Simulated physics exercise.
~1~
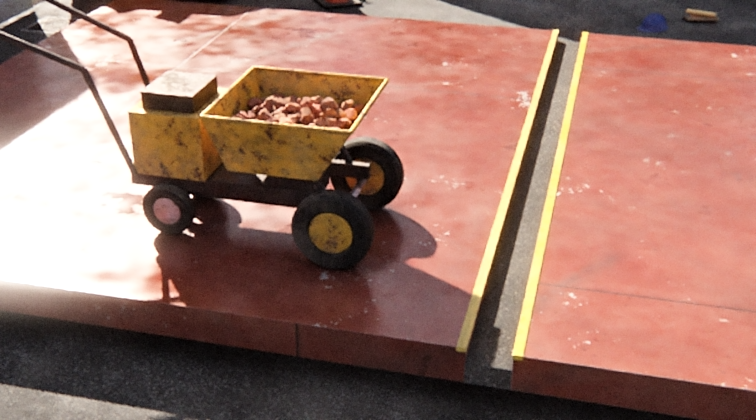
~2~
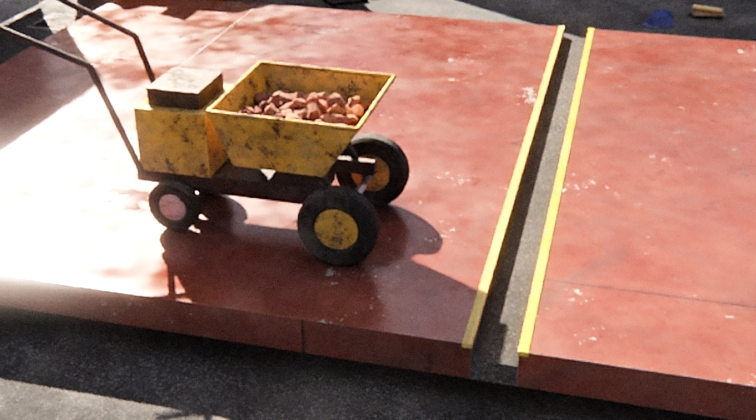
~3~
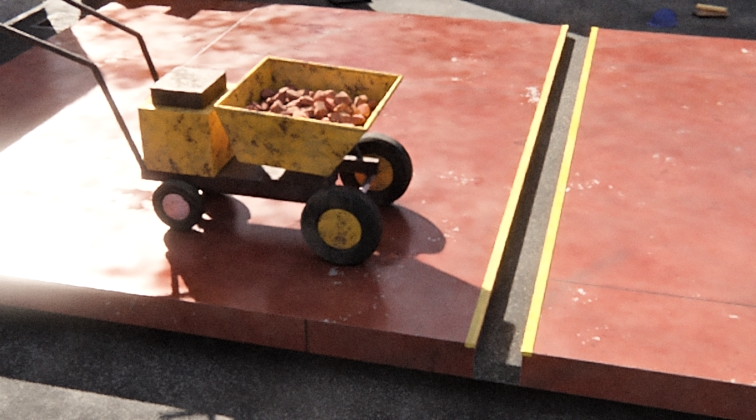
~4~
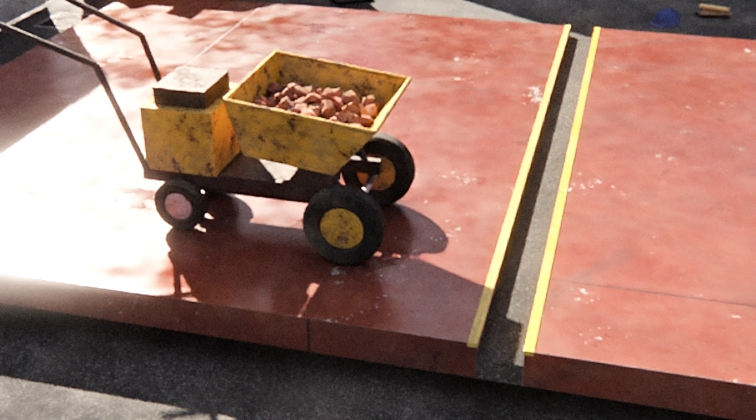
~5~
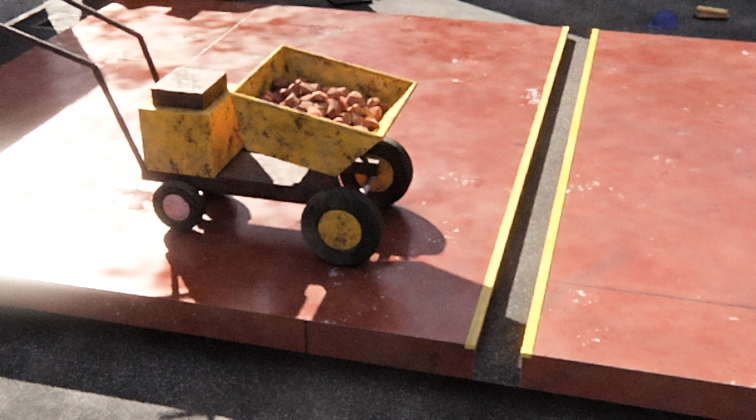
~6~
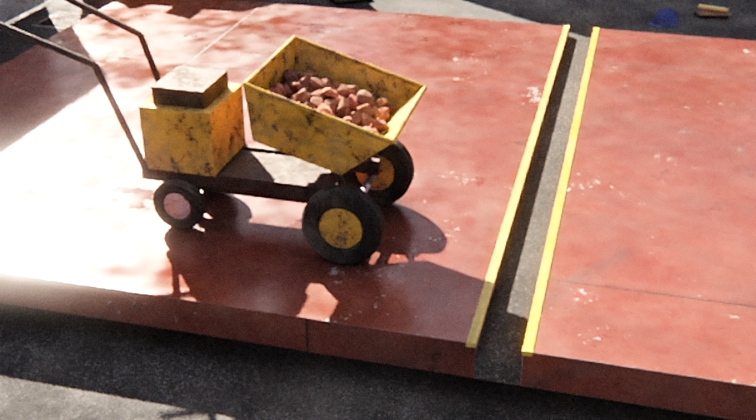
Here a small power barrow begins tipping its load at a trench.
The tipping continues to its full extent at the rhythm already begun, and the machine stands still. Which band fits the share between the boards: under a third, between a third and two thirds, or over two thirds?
I reckon it's the middle case, with the trench getting one-third to two-thirds.
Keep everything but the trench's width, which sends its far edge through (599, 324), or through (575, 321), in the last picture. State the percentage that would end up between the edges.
About 60 %, then 60 %.
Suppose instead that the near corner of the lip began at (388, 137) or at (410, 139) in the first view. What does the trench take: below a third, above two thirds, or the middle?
The first try: In the middle band. The second: One to two thirds.
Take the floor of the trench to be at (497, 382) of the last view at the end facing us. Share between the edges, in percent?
60 %.
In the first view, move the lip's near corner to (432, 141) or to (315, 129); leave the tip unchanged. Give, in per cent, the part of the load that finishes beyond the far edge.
The first spot gives roughly 70 %; the second gives roughly 0 %.
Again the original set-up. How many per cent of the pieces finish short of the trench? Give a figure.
Share: Near 45 %.
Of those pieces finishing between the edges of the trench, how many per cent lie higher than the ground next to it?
I'd put it near 35 per cent.
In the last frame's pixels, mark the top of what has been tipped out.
Top estimate: About (489, 224).
Shortly afterwards, skip tipped steeply; the whole lot in the skip.
Next, skip tipped right over; the bulk in the skip; a little short of the trench; only a few in or heaped over the trench; only a few falling.
Some moments later, skip tipped right over; a little in the skip; near a third short of the trench; near half in or heaped over the trench; a little beyond it.
In the end, skip tipped right over; a little in the skip; near half short of the trench; near half in or heaped over the trench; a little beyond it.
